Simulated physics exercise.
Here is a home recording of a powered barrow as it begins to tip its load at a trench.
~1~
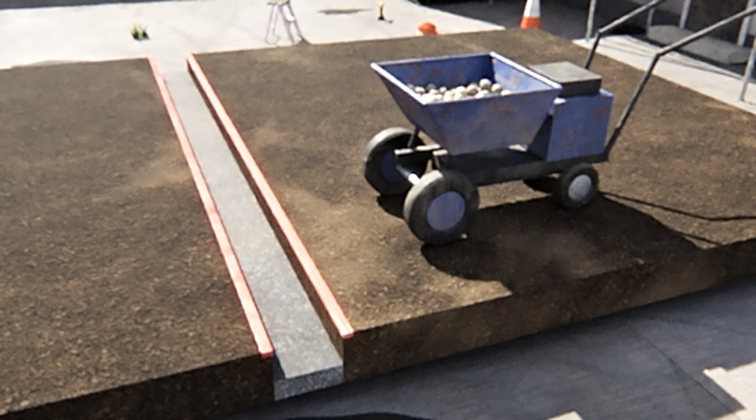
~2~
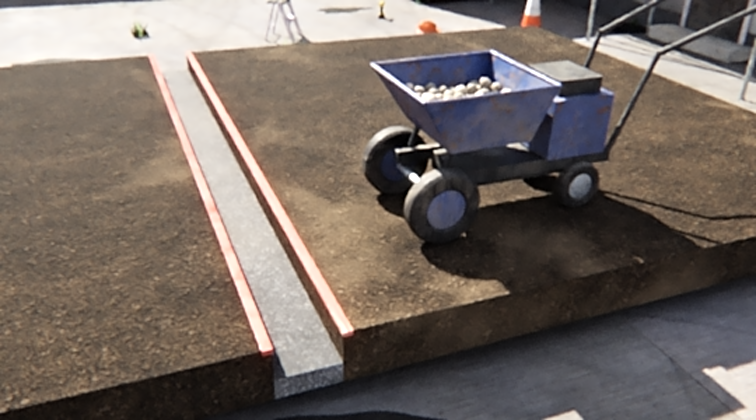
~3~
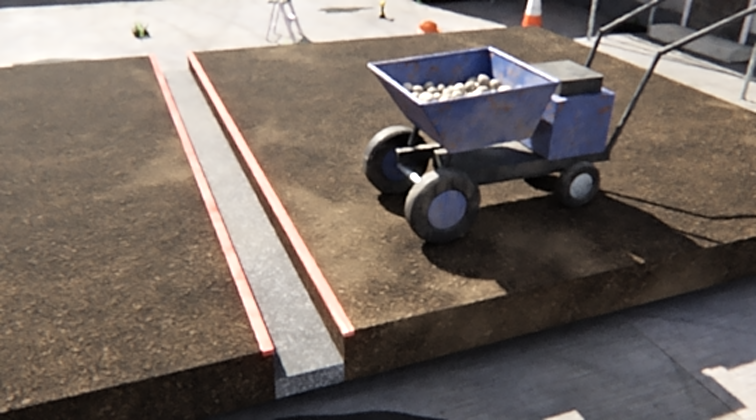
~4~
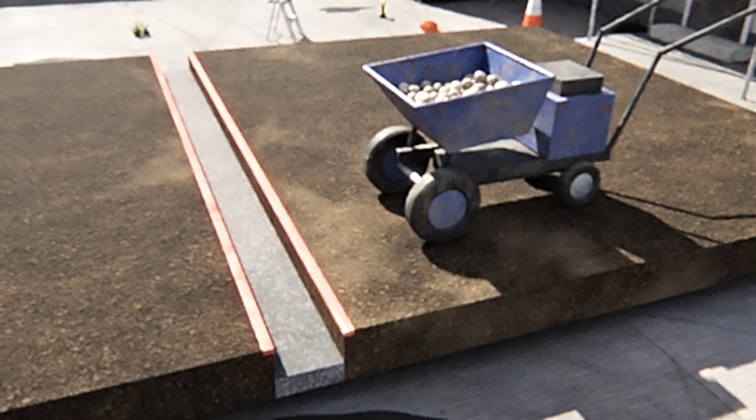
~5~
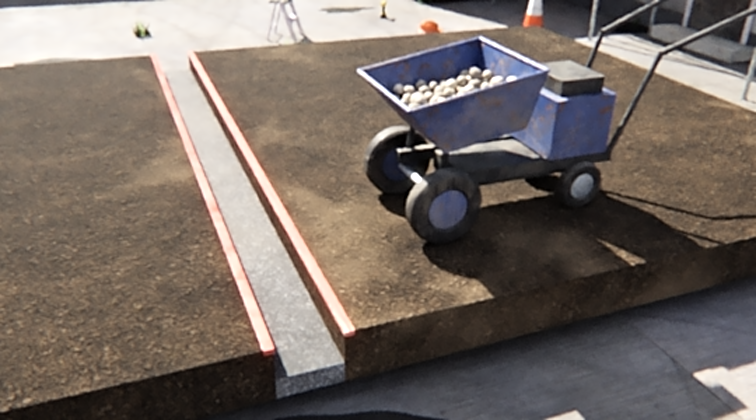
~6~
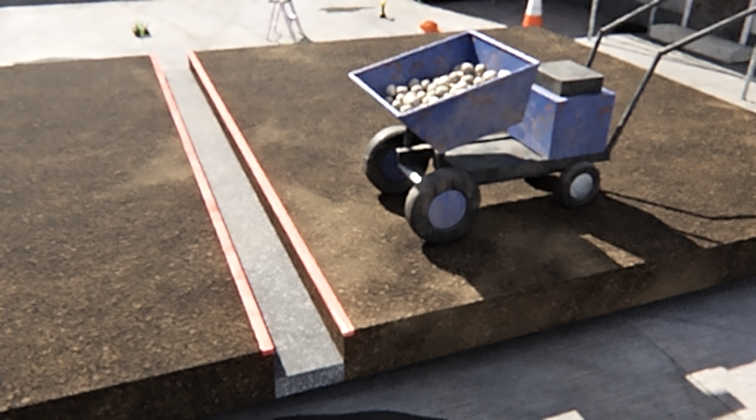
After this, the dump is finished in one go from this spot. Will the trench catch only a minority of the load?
The trench is going to be left with upwards of half the load.
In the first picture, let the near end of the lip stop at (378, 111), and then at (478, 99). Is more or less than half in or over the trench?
Lab note - position 1: A majority share; position 2: A minority share.
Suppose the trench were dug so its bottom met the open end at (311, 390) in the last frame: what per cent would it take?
Something close to 90 per cent.
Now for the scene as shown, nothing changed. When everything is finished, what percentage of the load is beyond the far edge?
Estimate: Some 0 percent.
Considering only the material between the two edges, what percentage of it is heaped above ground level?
Roughly 10 %.
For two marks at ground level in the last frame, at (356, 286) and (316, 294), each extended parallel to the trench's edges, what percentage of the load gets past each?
About 100 % and 90 %.
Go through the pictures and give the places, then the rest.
In the first frame, lip of the skip at (427, 105), level; top of the load at (459, 99), river pebbles; first edge of the trench at (326, 293); far edge at (250, 309), the trench over half as wide as the skip, and about half as deep as wide.
In the second frame, lip of the skip at (426, 104), level; top of the load at (459, 98).
In the third frame, lip of the skip at (423, 105), tipped barely; top of the load at (478, 96).
In the fourth frame, lip of the skip at (417, 108), tipped a little; top of the load at (474, 93).
In the fifth frame, lip of the skip at (410, 112), tipped a little; top of the load at (484, 96).
In the sixth frame, lip of the skip at (400, 117), tipped a little; top of the load at (479, 85); first edge of the trench at (327, 291); far edge at (251, 307).
Soon after the last picture, skip tipped steeply; all in the skip.
A little later, skip tipped steeply; nearly all in the skip; a stray few short of the trench; a stray few in or heaped over the trench; a stray few falling.
Later still, skip tipped right over; a small part in the skip; about a quarter short of the trench; most in or heaped over the trench.
At rest, skip tipped right over; a small part short of the trench; most in or heaped over the trench; none beyond it.
